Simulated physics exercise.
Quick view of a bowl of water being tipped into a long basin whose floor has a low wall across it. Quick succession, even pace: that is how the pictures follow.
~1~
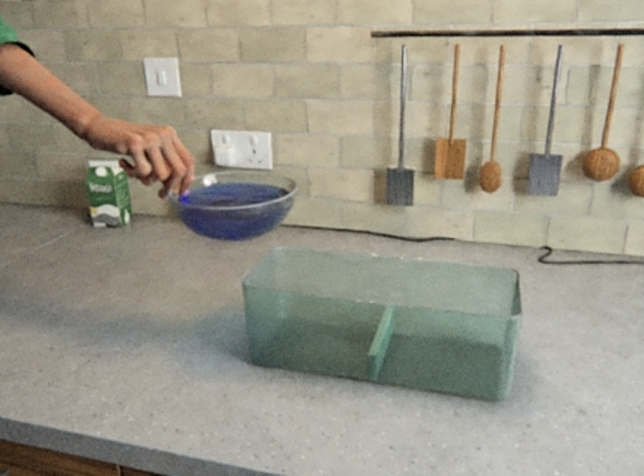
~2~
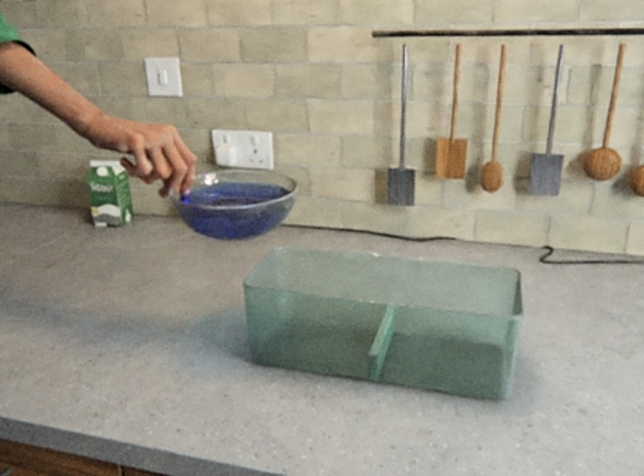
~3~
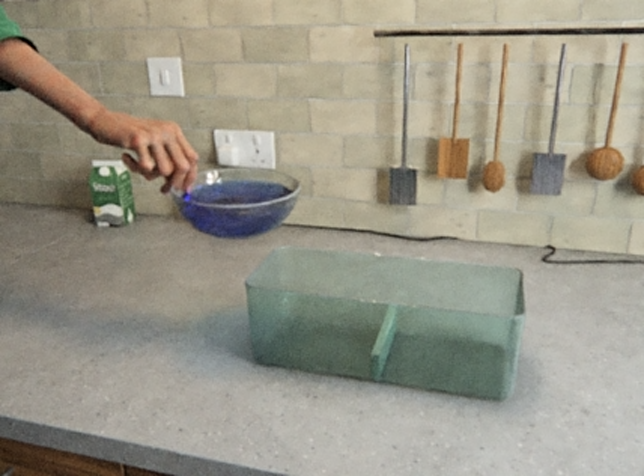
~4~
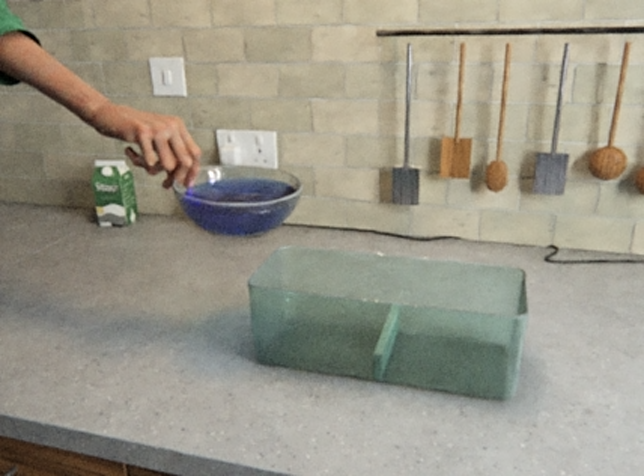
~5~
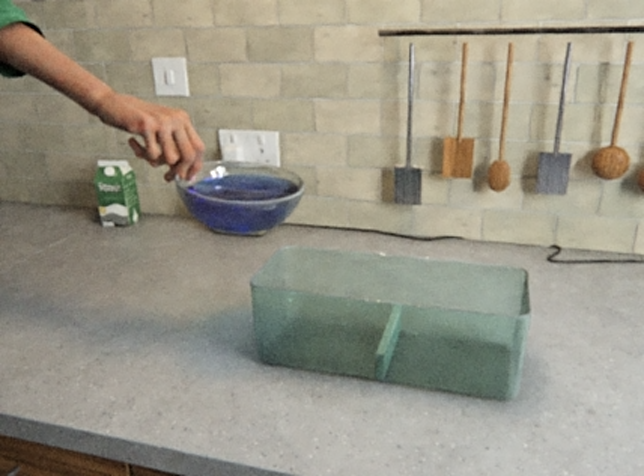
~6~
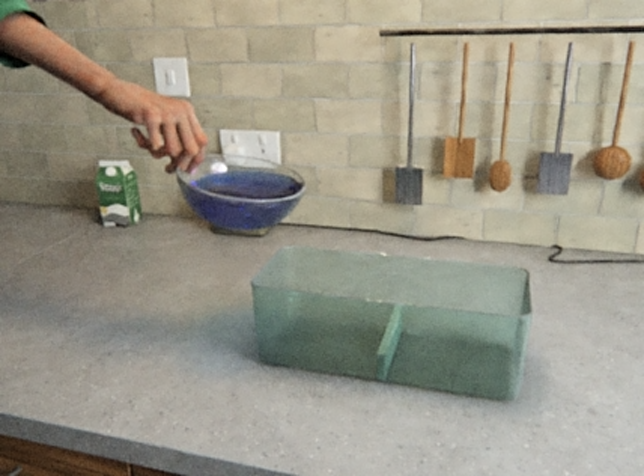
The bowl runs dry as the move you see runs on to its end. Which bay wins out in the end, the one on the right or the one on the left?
The one on the left.
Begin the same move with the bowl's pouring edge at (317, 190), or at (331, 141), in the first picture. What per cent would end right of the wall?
Around 80 percent first, around 85 percent second.
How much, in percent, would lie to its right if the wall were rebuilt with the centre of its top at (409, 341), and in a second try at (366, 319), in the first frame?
Around 20 per cent for the first, around 65 per cent for the second.
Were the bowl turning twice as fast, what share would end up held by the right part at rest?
I'd say roughly 50 in every hundred ends up there.
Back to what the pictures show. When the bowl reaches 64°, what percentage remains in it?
Remaining share, estimated: 40 %.
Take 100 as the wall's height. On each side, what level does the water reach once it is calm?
The left comes to 50 % and the right to 30 %.
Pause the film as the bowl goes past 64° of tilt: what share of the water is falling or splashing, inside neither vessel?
Around 45 in a hundred, more or less.
A moment on, the tilt is 64° and 42 per cent is still to pour, 13 is left of the wall and 0 right of it.
Next, the tilt is 94° and 1 per cent is still to pour, 52 is left of the wall and 38 right of it.
Then the tilt is 97° and 0 per cent is still to pour, 61 is left of the wall and 38 right of it.
Later the tilt is 97° and 0 per cent is still to pour, 60 is left of the wall and 39 right of it.
In the end 60 per cent lies left of the wall, 39 right of it and 1 outside.
